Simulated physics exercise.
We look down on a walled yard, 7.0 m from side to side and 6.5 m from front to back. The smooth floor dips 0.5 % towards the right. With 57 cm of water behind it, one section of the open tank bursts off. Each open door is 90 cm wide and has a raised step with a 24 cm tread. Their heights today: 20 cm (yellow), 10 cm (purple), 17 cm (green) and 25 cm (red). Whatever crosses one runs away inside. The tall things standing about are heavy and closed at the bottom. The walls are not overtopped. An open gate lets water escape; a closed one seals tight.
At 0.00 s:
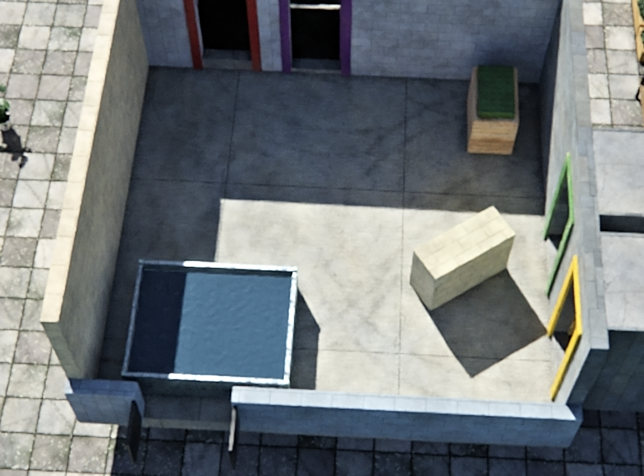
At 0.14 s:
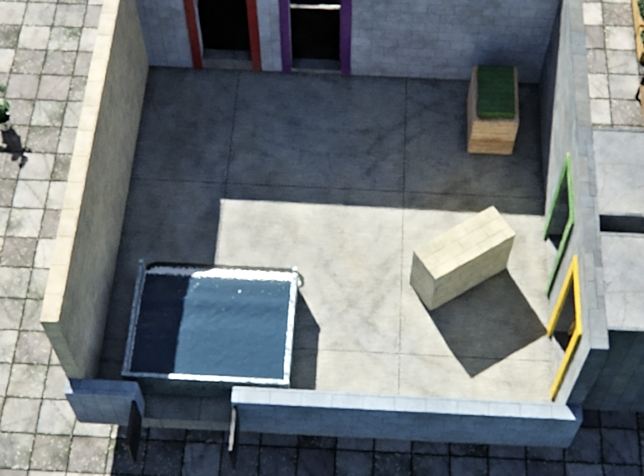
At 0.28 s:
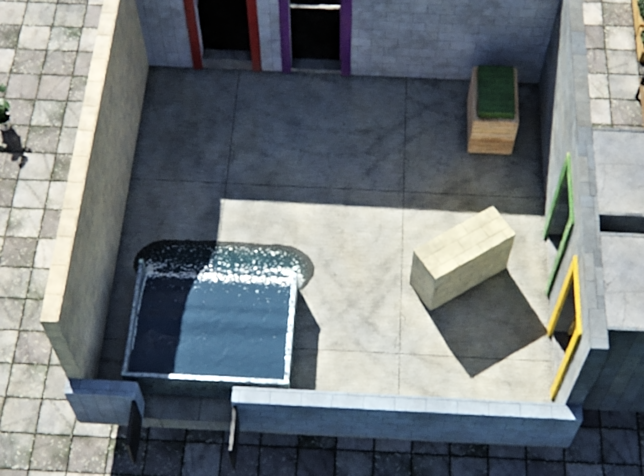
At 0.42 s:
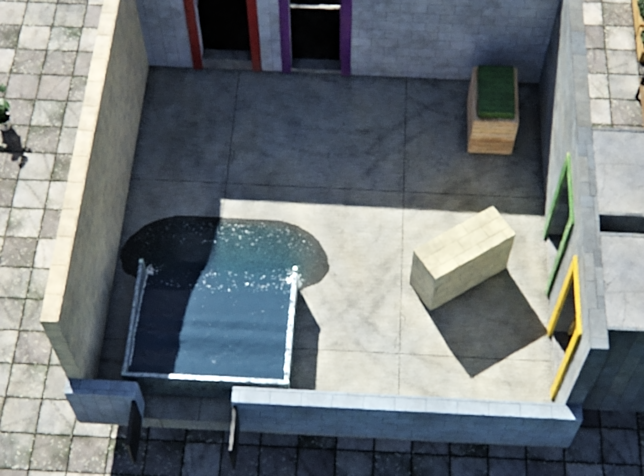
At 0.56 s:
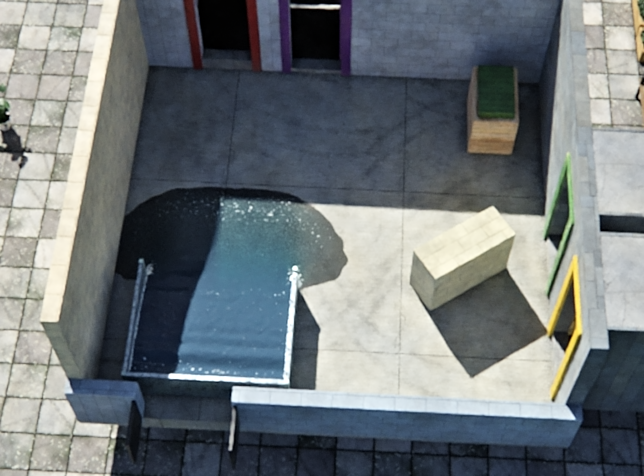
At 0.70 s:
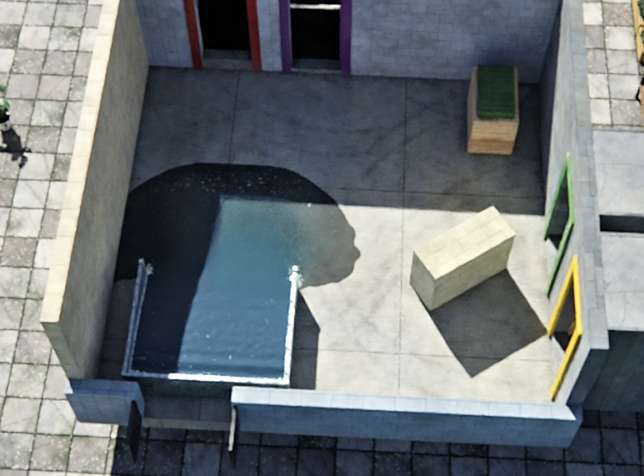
In a walled yard with a smooth floor, an open tank of still water sits near a pale block. The tank's far side gives way and water spills out in a foamy, glittering fringe, then spreads across the floor in a widening, rounded dark sheet that reaches towards the left wall and further up the yard.
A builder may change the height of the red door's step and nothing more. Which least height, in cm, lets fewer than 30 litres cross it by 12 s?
It would have to be roughly 21 cm high.
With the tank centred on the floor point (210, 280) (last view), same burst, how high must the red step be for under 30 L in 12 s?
About 26 cm.
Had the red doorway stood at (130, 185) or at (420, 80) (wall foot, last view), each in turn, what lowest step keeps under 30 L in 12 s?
Roughly 7.0 and 8.5 cm.
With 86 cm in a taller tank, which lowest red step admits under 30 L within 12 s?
About 35 cm.
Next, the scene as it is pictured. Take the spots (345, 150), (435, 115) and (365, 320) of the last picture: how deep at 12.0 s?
About 7, 8 and 7 cm.
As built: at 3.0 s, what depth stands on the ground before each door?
In cm: Yellow 0, purple 21, green 0, red 28.
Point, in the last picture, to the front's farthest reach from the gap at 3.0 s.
Around (490, 81).
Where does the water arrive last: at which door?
It is the yellow one.
After 1.4 s water covers 40 % of the floor, deepest (24 cm) near (270, 283); 3 cm at the red door, 0 litres in over its 25 cm step.
After 3.0 s water covers 55 % of the floor, deepest (33 cm) near (150, 66); 28 cm at the red door, 4 litres in over its 25 cm step.
After 12.0 s water covers 95 % of the floor, deepest (11 cm) near (511, 90); 3 cm at the red door, 8 litres in over its 25 cm step.
At the red door as built, the water arrived by 1.4 s and peaked near 29 cm at 2.8 s.
Run again over the same 12 s with other heights there, 69 litres in over 17.5 cm, 15 litres over 23.5 cm. The limit of 30 litres is kept from about 21 cm up.
